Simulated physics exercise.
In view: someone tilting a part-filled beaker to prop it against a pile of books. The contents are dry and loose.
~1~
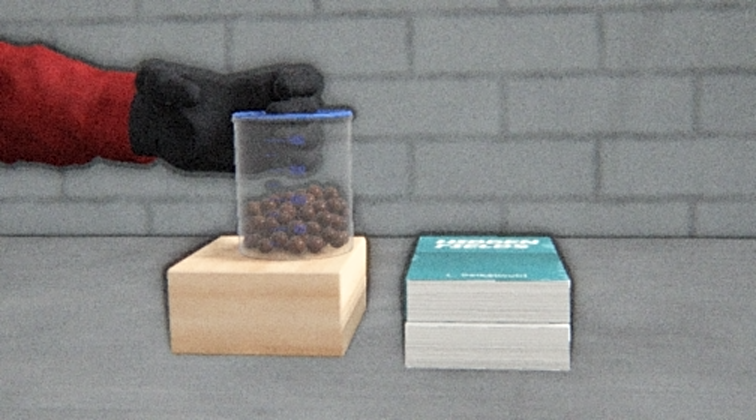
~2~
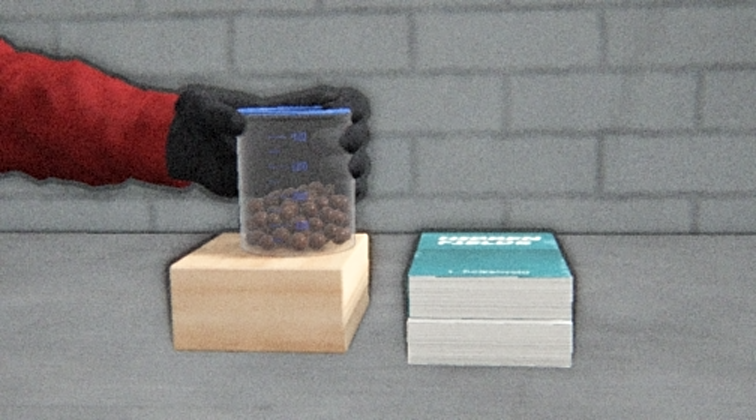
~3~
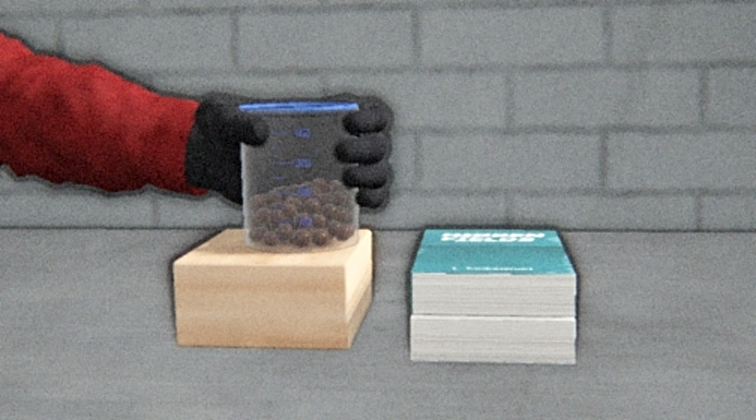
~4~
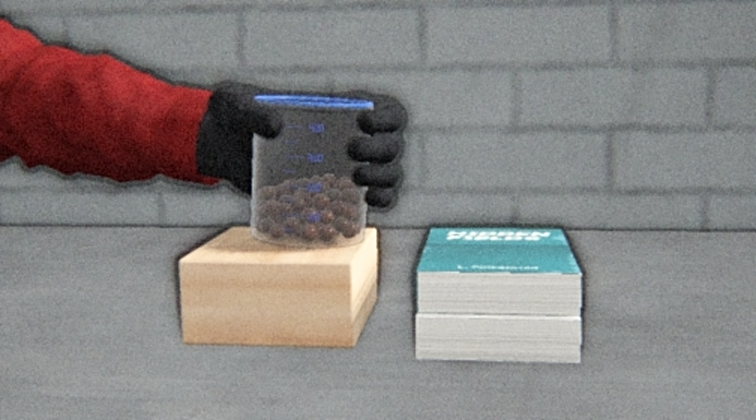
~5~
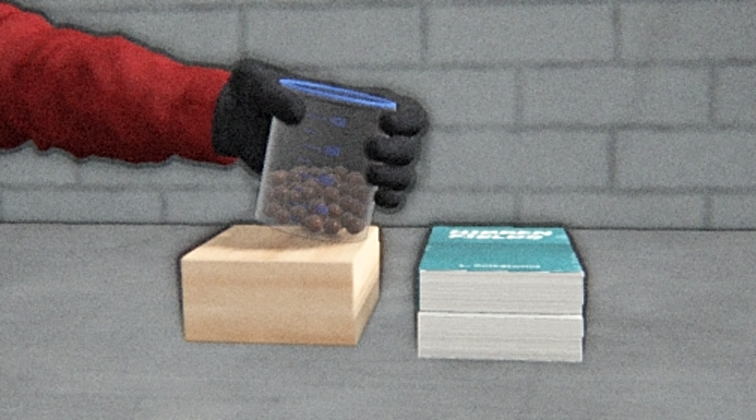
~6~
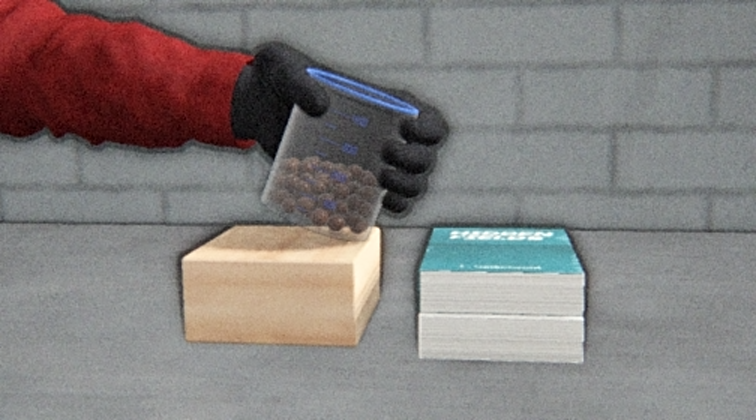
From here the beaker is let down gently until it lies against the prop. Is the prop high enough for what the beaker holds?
In the end the load spills over the rim.
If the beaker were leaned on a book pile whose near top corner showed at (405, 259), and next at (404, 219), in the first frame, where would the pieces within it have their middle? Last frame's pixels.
First near (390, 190), then near (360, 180).
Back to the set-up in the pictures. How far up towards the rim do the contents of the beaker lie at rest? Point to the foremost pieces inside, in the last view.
Roughly at (504, 236).
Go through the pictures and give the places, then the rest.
Beaker near (295, 182), a third full of chocolate balls; book pile near (485, 275), its top about level with the beaker's foot, in the first picture.
Beaker near (297, 179), upright; rim near (351, 111); top of the contents near (301, 196), in the second picture.
Beaker near (300, 175), upright; rim near (355, 107); book pile near (491, 268), in the third picture.
Beaker near (311, 169), leaning 4°; rim near (370, 105); top of the contents near (314, 186), in the fourth picture.
Beaker near (324, 160), leaning 12°; rim near (393, 106); book pile near (498, 266), in the fifth picture.
Beaker near (339, 155), leaning 21°; rim near (415, 113); book pile near (499, 267), its top about level with the beaker's foot, in the sixth picture.
Then, 0.32 s on from there, the beaker leans 41°; everything is still inside.
Then, 0.72 s on from there, the beaker leans 67°; everything is still inside.
Then, 1.16 s on from there, the beaker leans 92°; a stray few of the chocolate balls out of it.
In the end, the beaker rests on the book pile at 93°; near a third of the chocolate balls out of it.
